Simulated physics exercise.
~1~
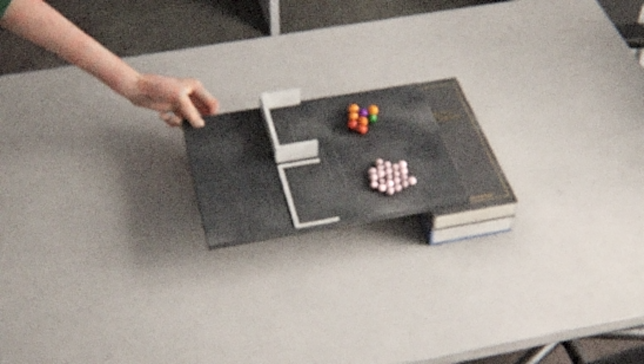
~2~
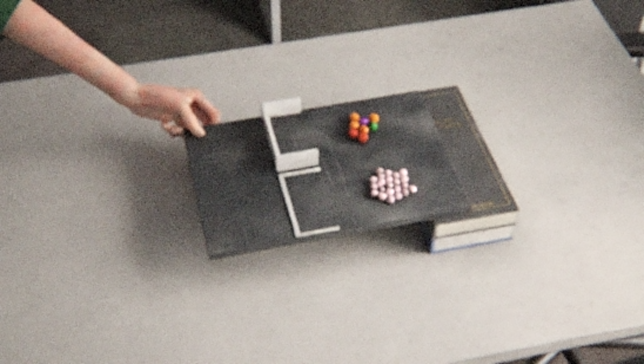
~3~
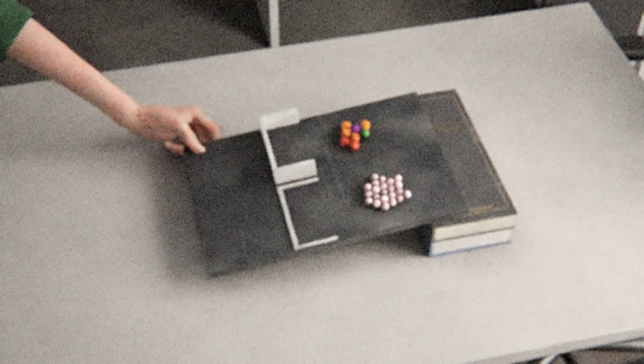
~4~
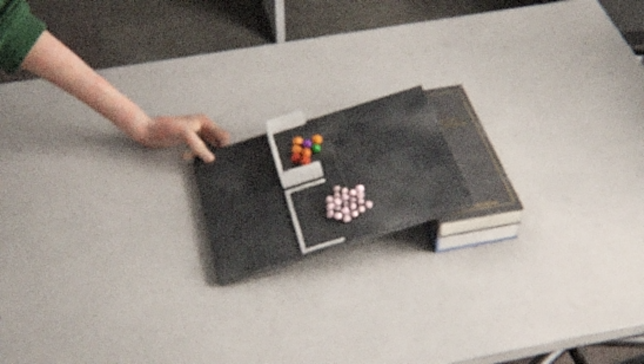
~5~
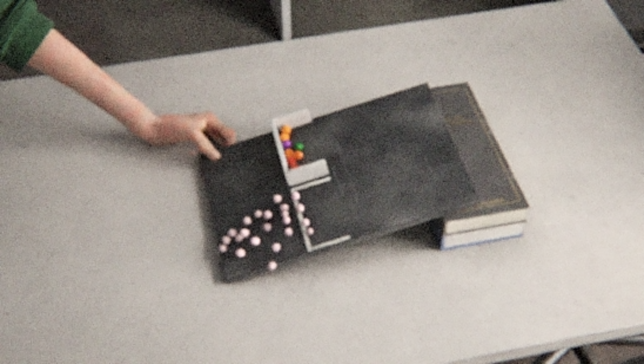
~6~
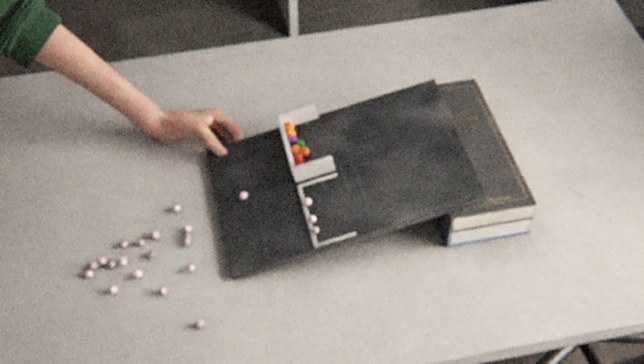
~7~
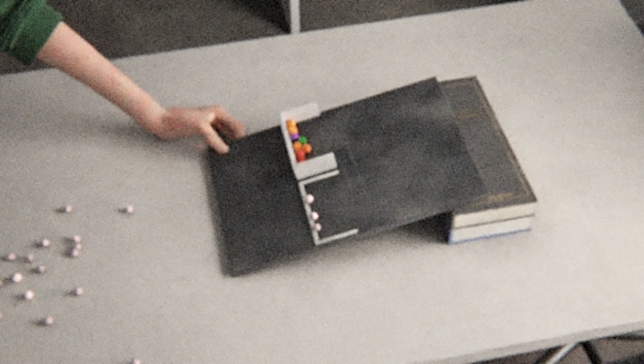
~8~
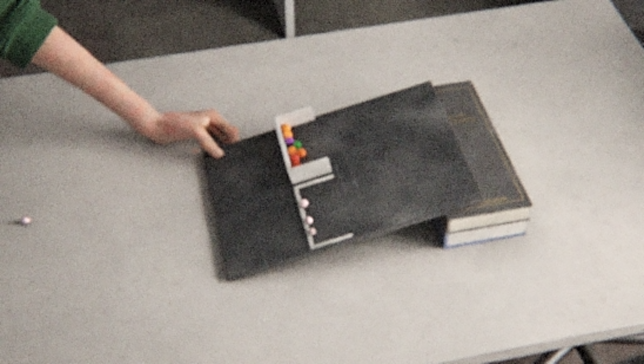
A dark board propped on books tilts down to the left under a person's hand, and two groups of small balls slide toward white barriers; most of the pale pink ones spill past theirs and roll away left across the table, while the multicoloured ones stay gathered behind theirs.
